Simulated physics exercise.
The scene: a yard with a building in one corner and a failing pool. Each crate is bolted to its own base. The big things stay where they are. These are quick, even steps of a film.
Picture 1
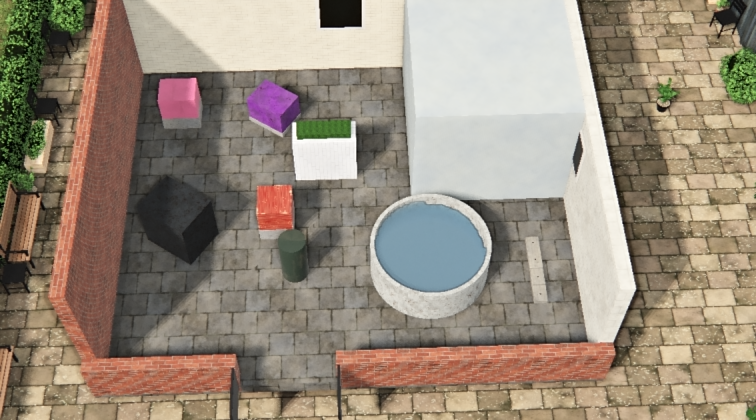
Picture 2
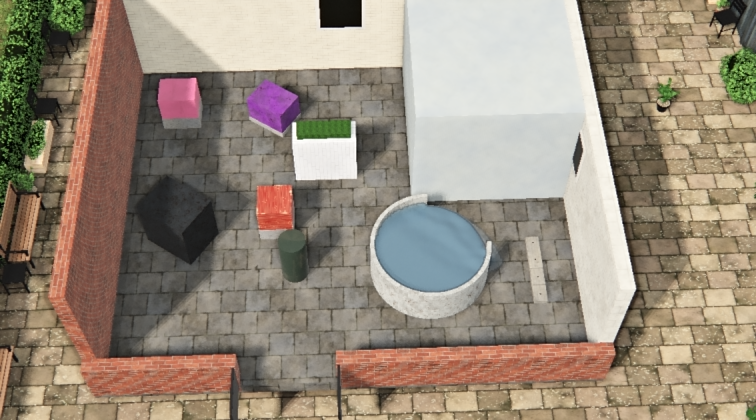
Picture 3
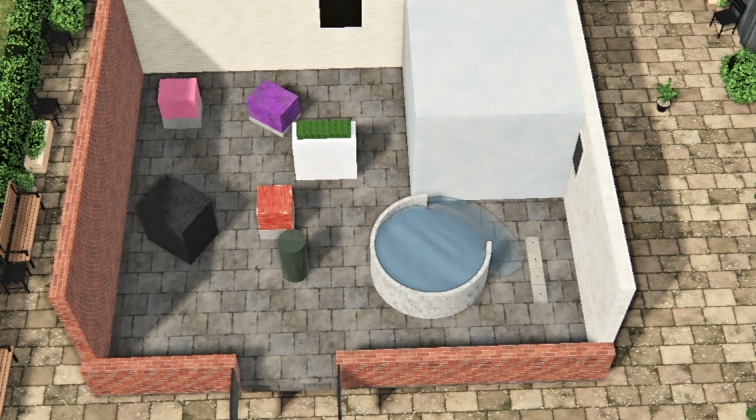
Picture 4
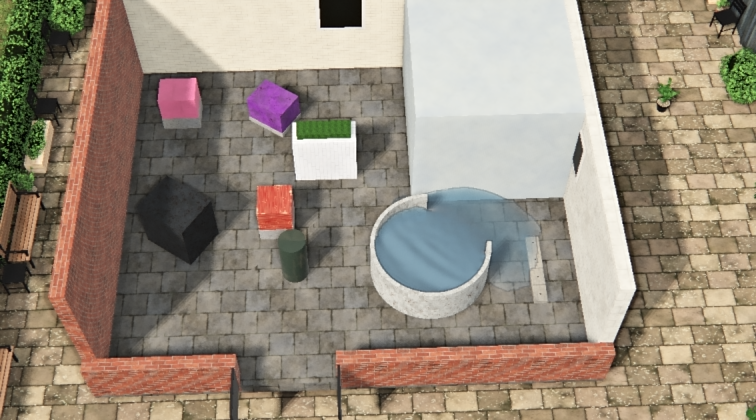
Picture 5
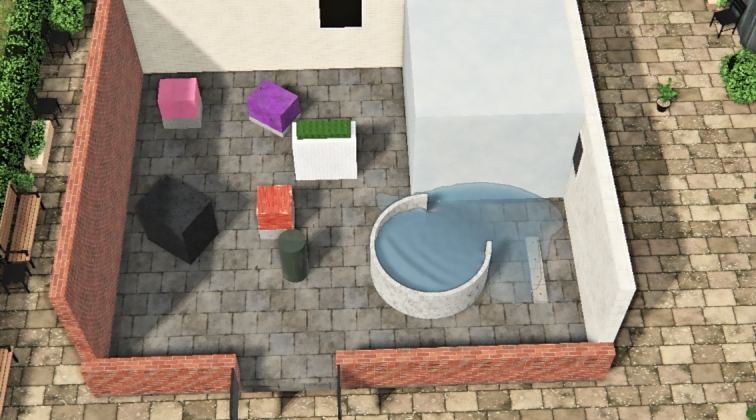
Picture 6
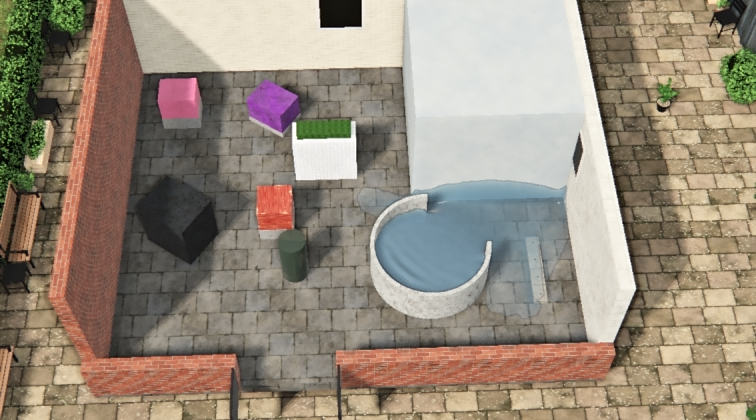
Water pours through a gap that opens in the far right side of a round, pale stone tank, in a paved yard seen from high above by a still camera. Red brick walls edge the left and front, a pale block building fills the back right corner, and pink, purple, white, red, black and dark green objects stand to the left. The clear sheet spreads rightward over the paving, around a pale strip, reaching the building's base and the white right wall.
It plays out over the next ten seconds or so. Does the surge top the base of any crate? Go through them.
The pink crate stays dry; the red crate stays dry; the purple crate stays dry.
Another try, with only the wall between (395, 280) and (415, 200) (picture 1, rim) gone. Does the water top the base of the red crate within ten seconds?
One by one: The red one gets wet.
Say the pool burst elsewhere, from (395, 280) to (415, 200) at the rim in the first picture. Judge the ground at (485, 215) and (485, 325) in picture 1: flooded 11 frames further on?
One after the other: Not flooded, dry.
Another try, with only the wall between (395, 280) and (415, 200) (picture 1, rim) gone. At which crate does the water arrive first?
I say the red one.
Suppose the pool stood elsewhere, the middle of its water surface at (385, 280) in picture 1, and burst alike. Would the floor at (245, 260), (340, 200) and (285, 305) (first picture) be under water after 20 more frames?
One after the other: Not flooded, flooded, free of water.
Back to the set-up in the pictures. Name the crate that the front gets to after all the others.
Last comes the purple-painted one.
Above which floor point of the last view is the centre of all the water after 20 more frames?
At about (469, 275).
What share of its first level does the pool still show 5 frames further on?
I make it 50 per cent.
A moment on, water covers 15 % of the floor; the pink crate not reached, the red crate water round its plinth, the purple crate not reached.
Next, water covers 25 % of the floor; the pink crate not reached, the red crate water round its plinth, the purple crate not reached.
Then, water covers 40 % of the floor; the pink crate not reached, the red crate water round its plinth, the purple crate not reached.
Later, water covers 70 % of the floor; the pink crate water round its plinth, the red crate water round its plinth, the purple crate water round its plinth.
In the end, water covers 80 % of the floor; the pink crate stayed above the water, the red crate stayed above the water, the purple crate stayed above the water.
